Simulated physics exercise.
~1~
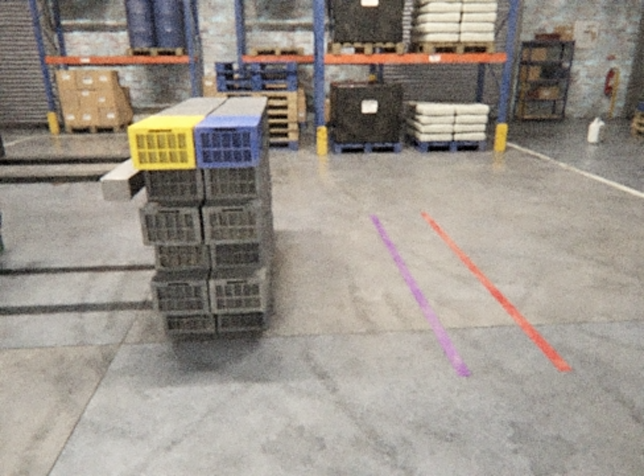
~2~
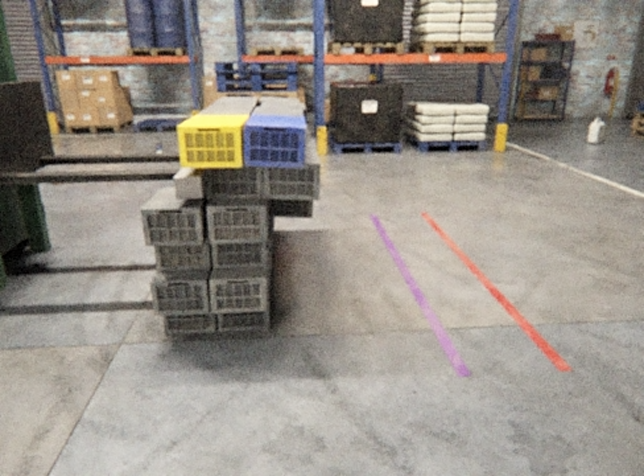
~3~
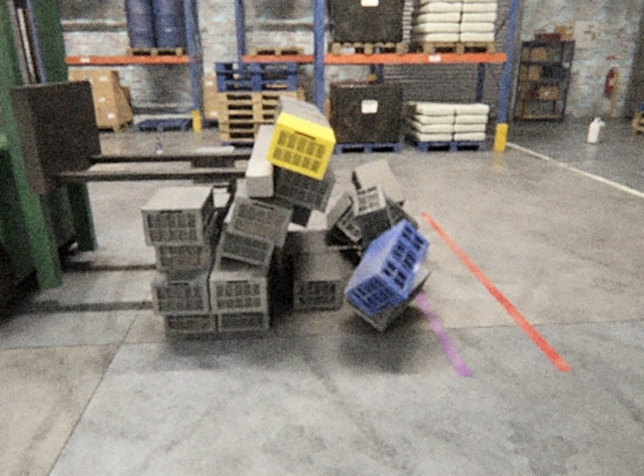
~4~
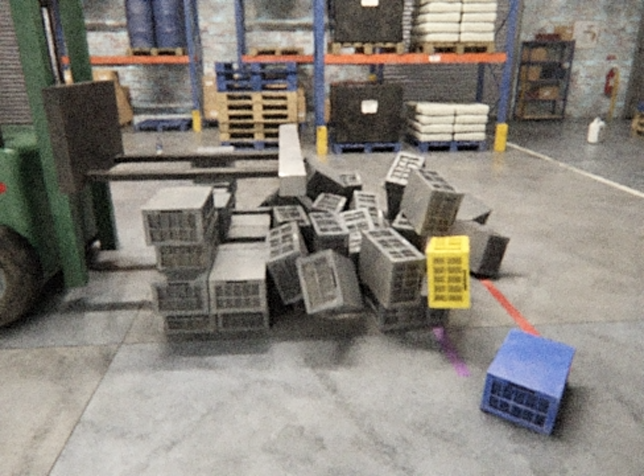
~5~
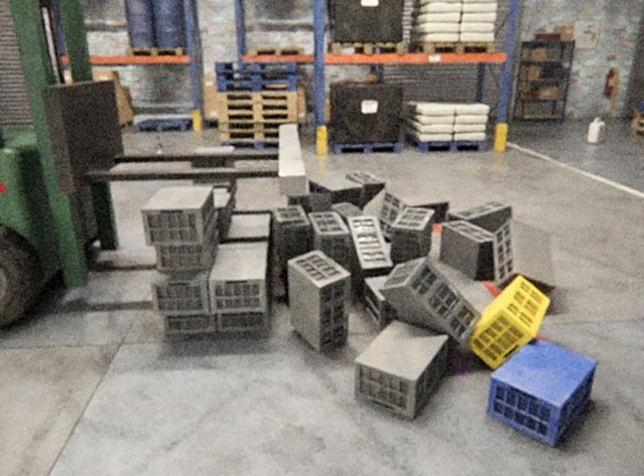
In a warehouse aisle seen from the front by a still camera, a stack of grey crates stands left of centre, topped by a yellow crate and a blue one. Purple and red stripes cross the floor to the right, with racks behind. A green forklift enters from the left, its forks driving a pale beam rightward against the upper crates. The top rows slide, then topple, the blue crate dropping first and the yellow following. The forklift stops as crates tumble across the stripes. Several lower crates remain stacked, while the rest lie scattered, yellow and blue at the front right.
